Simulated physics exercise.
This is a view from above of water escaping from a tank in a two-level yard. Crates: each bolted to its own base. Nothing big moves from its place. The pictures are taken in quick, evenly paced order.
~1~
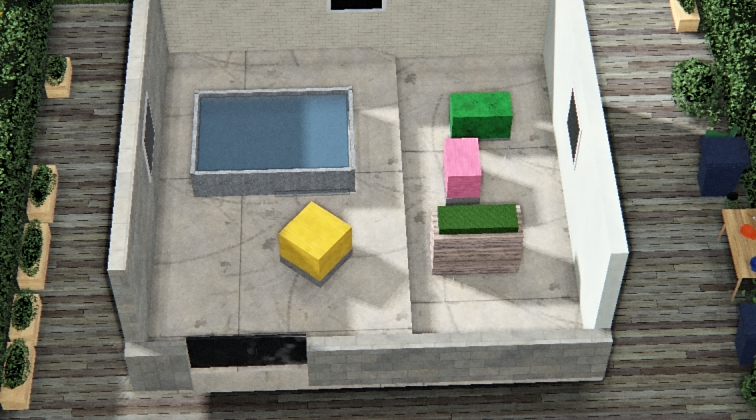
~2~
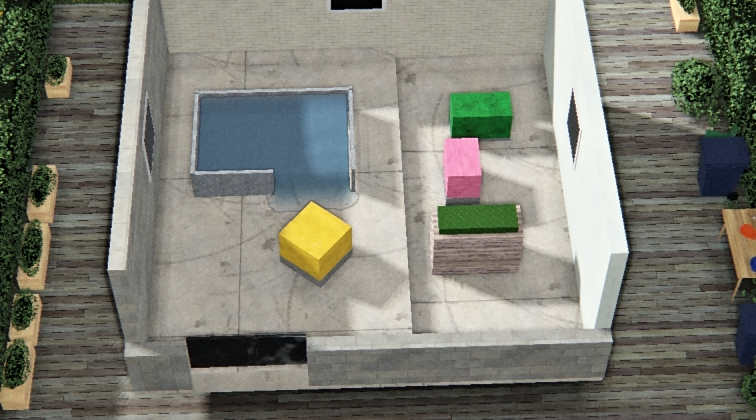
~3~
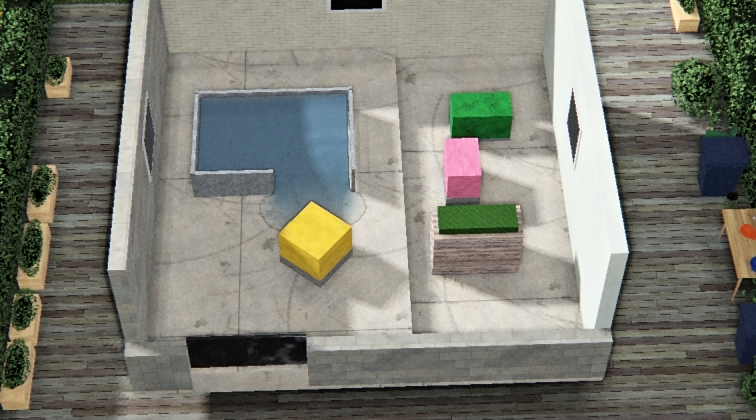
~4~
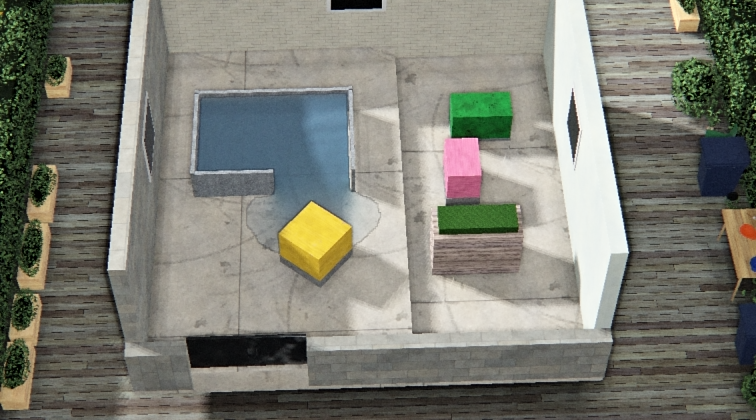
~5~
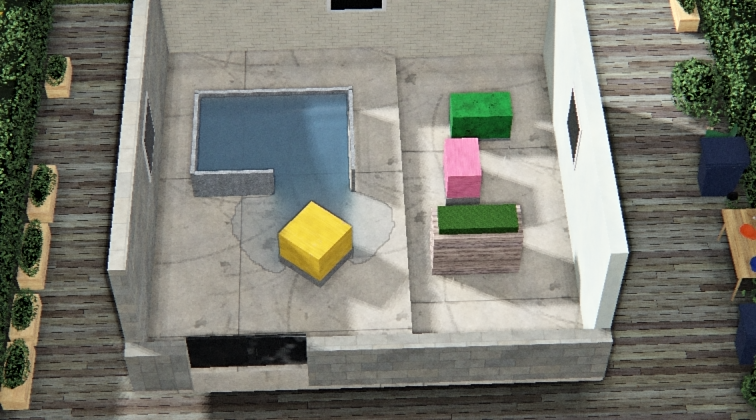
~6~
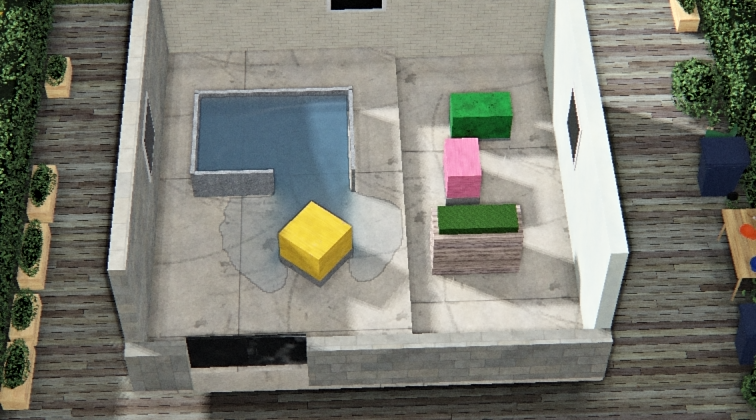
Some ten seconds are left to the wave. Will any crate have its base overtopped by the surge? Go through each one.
Each in turn: The yellow crate is overtopped, the pink crate is spared, the green crate is overtopped.
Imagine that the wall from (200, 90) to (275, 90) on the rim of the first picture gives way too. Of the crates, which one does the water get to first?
My pick is the crate marked green.
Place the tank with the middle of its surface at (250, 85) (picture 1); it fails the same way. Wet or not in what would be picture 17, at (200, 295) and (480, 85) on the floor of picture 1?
Submerged, then untouched.
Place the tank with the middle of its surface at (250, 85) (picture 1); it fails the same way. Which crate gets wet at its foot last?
Answer: The crate marked green.
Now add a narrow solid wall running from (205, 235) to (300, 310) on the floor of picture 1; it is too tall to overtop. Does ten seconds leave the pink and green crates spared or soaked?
Result - pink crate: Not flooded; green crate: Flooded.
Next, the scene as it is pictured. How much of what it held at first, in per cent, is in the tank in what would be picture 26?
I make it 42 per cent.
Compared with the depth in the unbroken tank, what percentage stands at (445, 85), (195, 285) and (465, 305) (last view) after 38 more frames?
About 0 per cent, then 18 per cent, then 8 per cent.
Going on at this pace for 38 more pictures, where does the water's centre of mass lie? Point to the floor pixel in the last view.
The spot I would choose is (351, 233).
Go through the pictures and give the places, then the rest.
The first frame shows the tank at (274, 133) is whole and still.
In the second frame, water pours out at (313, 184) and has run to (273, 204).
In the third frame, water pours out at (313, 185) and has run to (276, 225).
In the fourth frame, the front is at a hidden place, out from the gap at (313, 185).
In the fifth frame, water pours out at (313, 186) and has run to (272, 266).
In the sixth frame, water pours out at (313, 185) and has run to (264, 285).
A moment on, water covers 20 % of the floor; the yellow crate water round its plinth, the pink crate not reached, the green crate not reached.
Next, water covers 35 % of the floor; the yellow crate water round its plinth, the pink crate water round its plinth, the green crate not reached.
Then, water covers 45 % of the floor; the yellow crate water round its plinth, the pink crate water round its plinth, the green crate not reached.
Later, water covers 65 % of the floor; the yellow crate water round its plinth, the pink crate water round its plinth, the green crate water round its plinth.
In the end, water covers 85 % of the floor; the yellow crate was topped, the pink crate stayed above the water, the green crate was topped.
